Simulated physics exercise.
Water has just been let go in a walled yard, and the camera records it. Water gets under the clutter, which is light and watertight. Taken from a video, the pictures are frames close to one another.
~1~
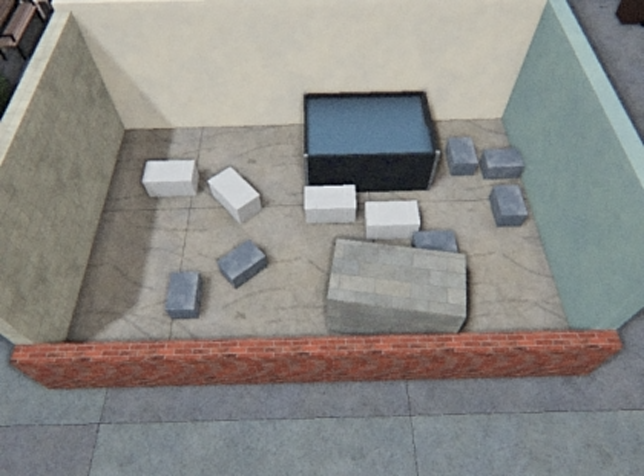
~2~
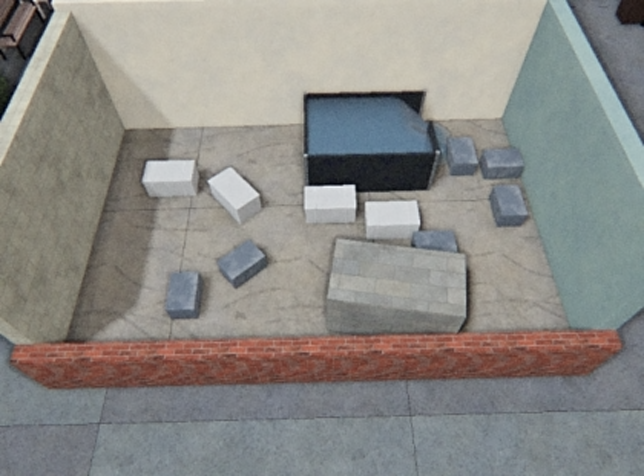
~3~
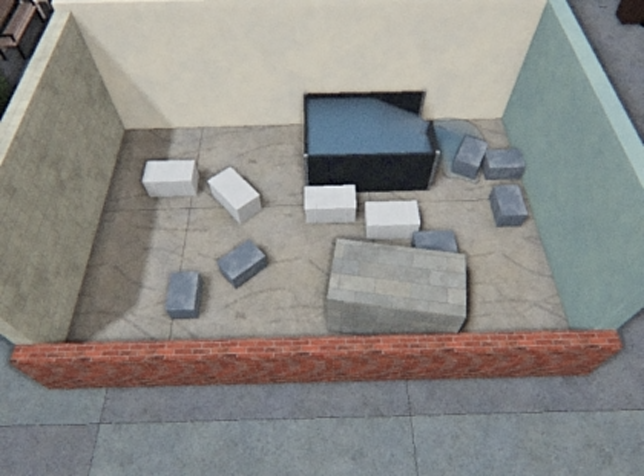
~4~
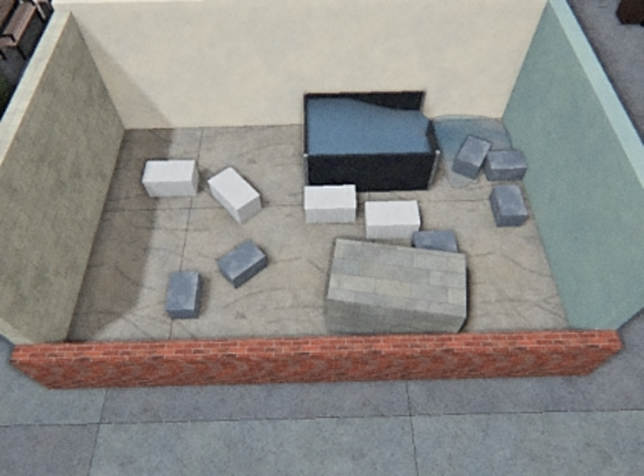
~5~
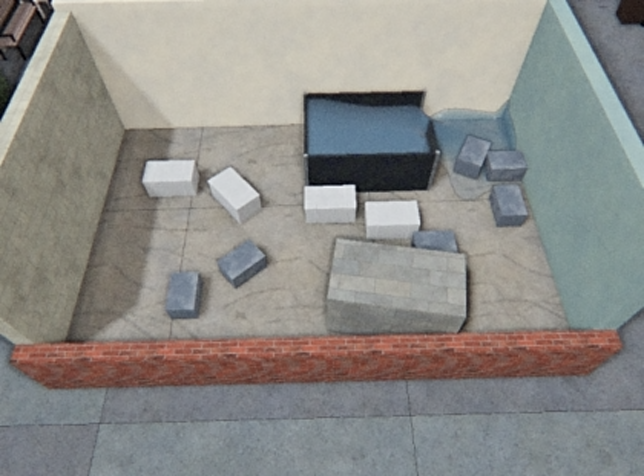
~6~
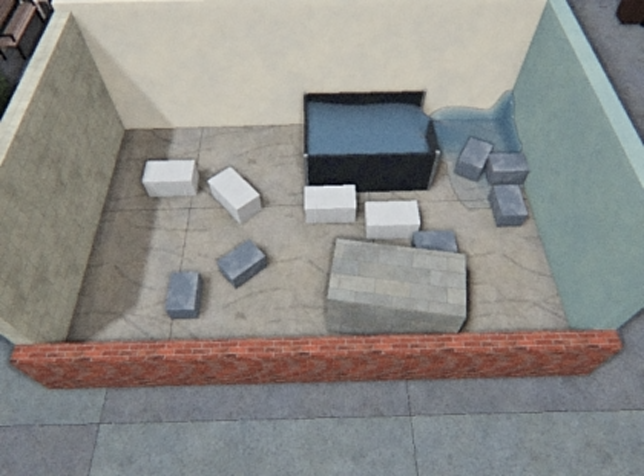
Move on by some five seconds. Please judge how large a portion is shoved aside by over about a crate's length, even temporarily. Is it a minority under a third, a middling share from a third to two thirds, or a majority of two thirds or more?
Band-wise it's the middle band, a third to two thirds.
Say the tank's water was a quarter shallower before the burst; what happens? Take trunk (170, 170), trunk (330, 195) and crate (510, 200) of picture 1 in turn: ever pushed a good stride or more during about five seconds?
Result by item: Didn't cover it; didn't cover it; covered it.
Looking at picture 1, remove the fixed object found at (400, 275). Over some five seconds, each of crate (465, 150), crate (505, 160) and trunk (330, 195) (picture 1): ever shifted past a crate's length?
So, one at a time, the first got displaced, the next got displaced and the last didn't go far.
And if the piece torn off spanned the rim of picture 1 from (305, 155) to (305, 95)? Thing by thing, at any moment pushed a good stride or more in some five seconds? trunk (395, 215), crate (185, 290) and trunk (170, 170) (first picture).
In turn: Short of that, yes, that far or more.
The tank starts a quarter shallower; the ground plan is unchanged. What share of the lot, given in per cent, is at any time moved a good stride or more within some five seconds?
Near 40 in a hundred.
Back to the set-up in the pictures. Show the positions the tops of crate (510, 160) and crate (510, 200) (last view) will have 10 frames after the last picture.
I'd say around (496, 279) for the first and around (492, 312) for the second.
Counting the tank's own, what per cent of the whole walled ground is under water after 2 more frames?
I'd say around 20 in a hundred.
A moment on, 0 of 10 are well off their spots; 1 afloat.
Next, 3 of 10 are well off their spots; 1 afloat.
Later, 4 of 10 are well off their spots; 3 afloat.
In the end, 4 of 10 are well off their spots, and 4 have been at some point; 5 afloat.
